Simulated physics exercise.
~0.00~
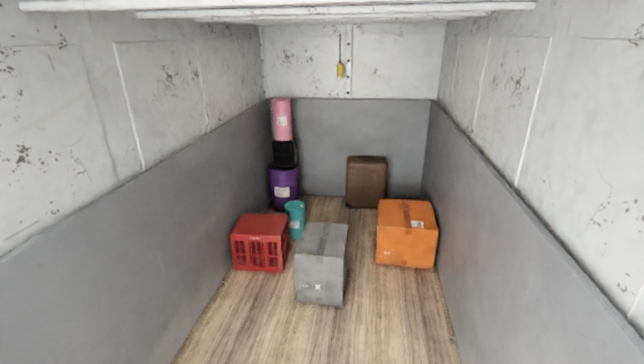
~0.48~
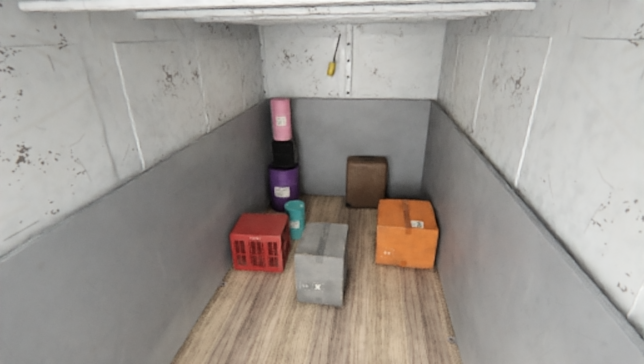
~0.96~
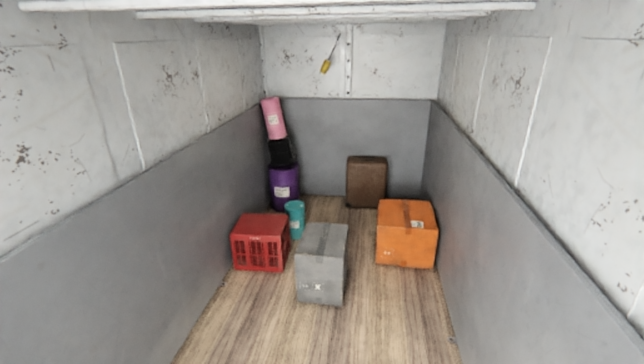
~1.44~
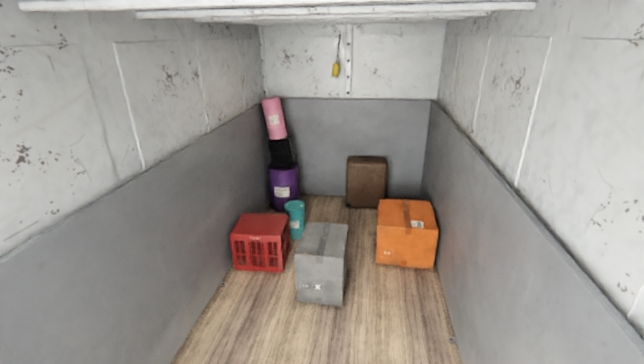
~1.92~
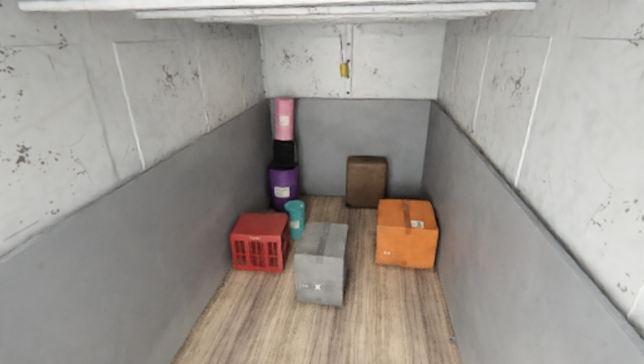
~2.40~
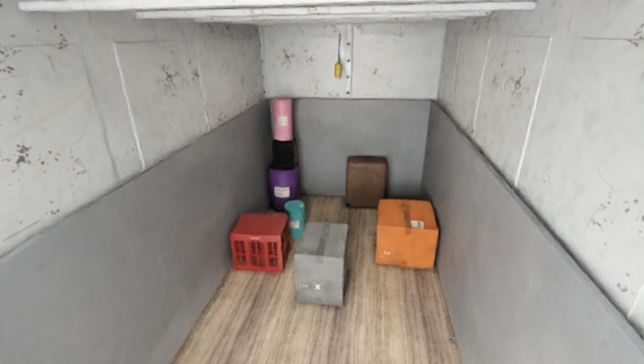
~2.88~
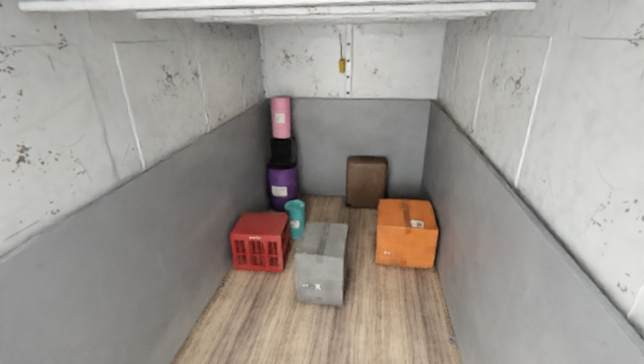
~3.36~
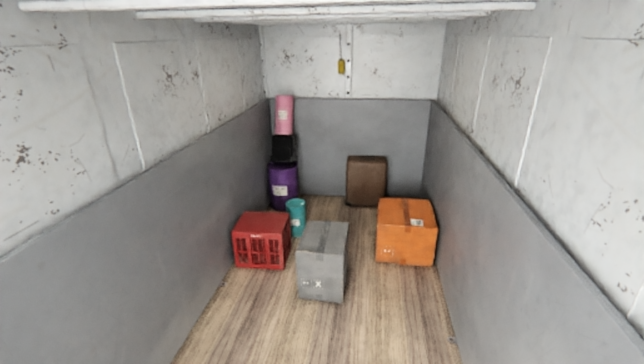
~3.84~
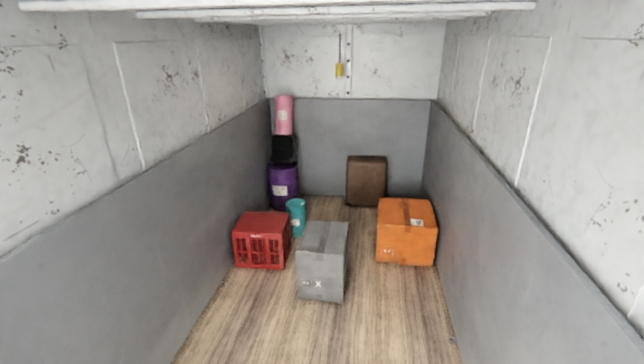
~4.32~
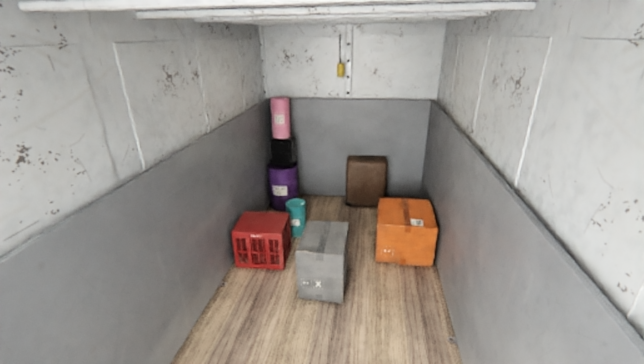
A small yellow lamp swung on the back wall of a van's load bay while the stacked pink canister and black case tipped left, straightened, and wobbled slightly again, ending still stacked on the purple drum, with the boxes around them barely shifting.
